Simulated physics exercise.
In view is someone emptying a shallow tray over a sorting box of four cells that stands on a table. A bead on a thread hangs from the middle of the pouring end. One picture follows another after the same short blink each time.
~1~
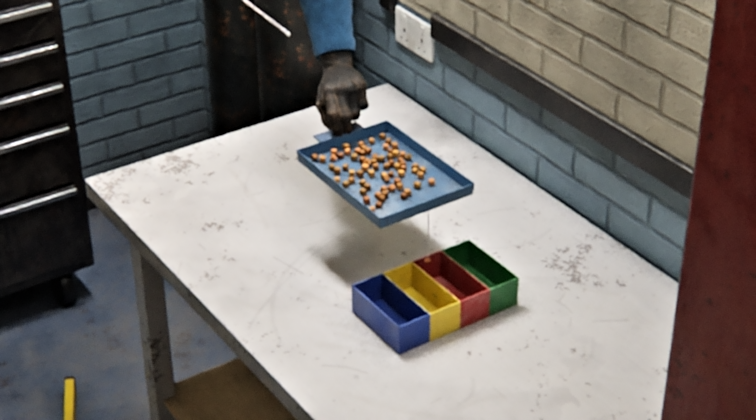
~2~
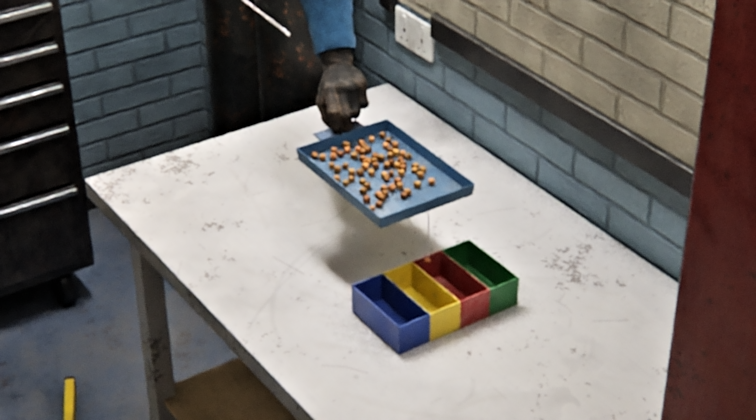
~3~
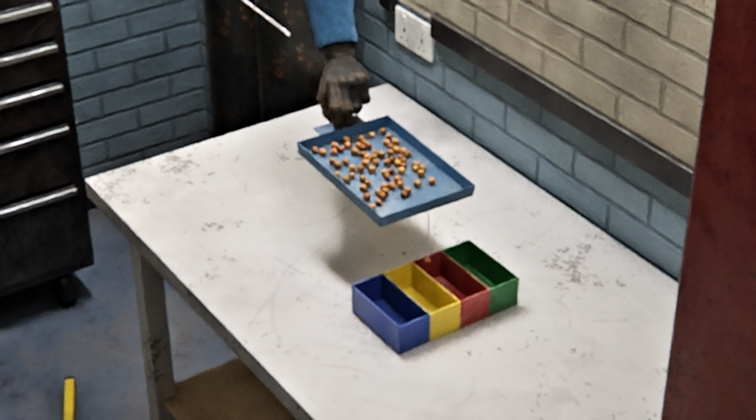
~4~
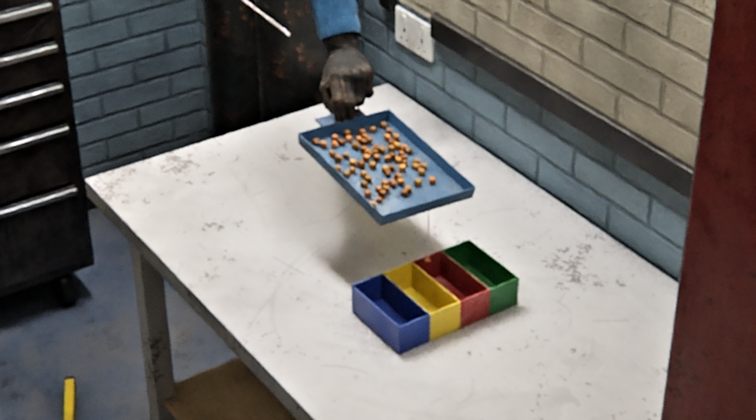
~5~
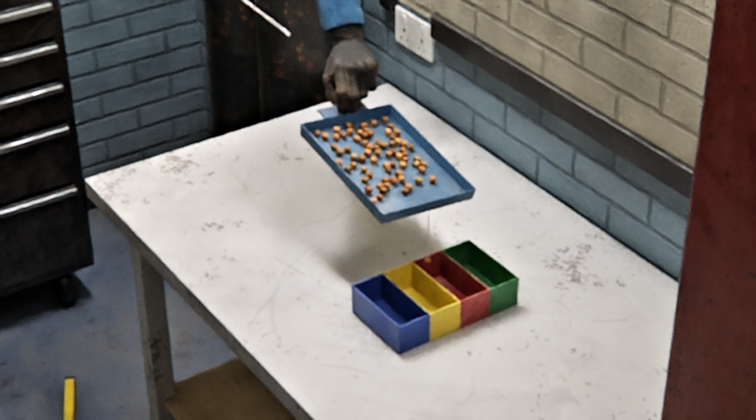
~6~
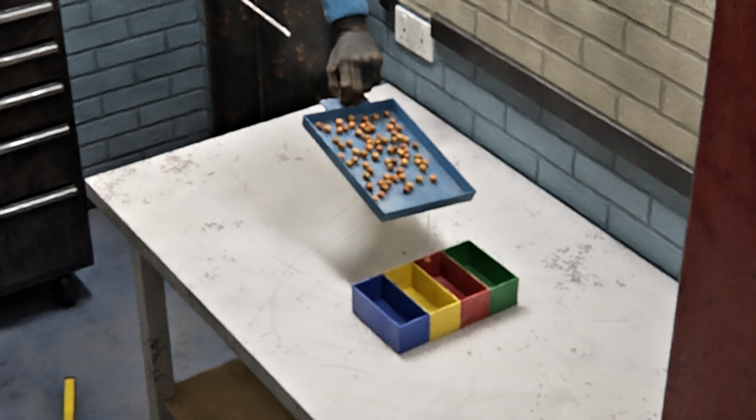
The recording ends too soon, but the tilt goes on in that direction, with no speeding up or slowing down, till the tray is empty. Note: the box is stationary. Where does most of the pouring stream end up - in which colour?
In the green one.
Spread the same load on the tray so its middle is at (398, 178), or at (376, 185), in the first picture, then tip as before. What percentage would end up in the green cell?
Estimate: 60 % first, 60 % second.
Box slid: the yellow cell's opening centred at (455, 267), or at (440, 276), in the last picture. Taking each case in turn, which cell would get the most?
Try 1 - the red one; try 2 - that red cell.
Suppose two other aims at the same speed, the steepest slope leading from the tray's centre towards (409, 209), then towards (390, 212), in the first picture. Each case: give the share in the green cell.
Well, 0 percent for one and then 0 percent for the other.
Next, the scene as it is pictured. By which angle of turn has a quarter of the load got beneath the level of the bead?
At some 105 degrees.
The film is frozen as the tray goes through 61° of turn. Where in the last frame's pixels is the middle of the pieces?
Near (451, 183).
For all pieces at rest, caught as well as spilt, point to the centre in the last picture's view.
(472, 280).
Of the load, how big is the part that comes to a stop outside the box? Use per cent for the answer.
About 10 per cent.
Soon after the last picture, tray tipped steeply; nearly all on the tray; a stray few falling or outside the box.
A little later, tray tipped right over; nearly all on the tray; a small part in the green cell; a small part falling or outside the box.
Later still, tray tipped past a quarter turn; most in the green cell; a small part in the red cell; a small part falling or outside the box.
At rest, tray tipped past a quarter turn; most in the green cell; a small part in the red cell; none in the blue cell; none in the yellow cell; a small part outside the box.
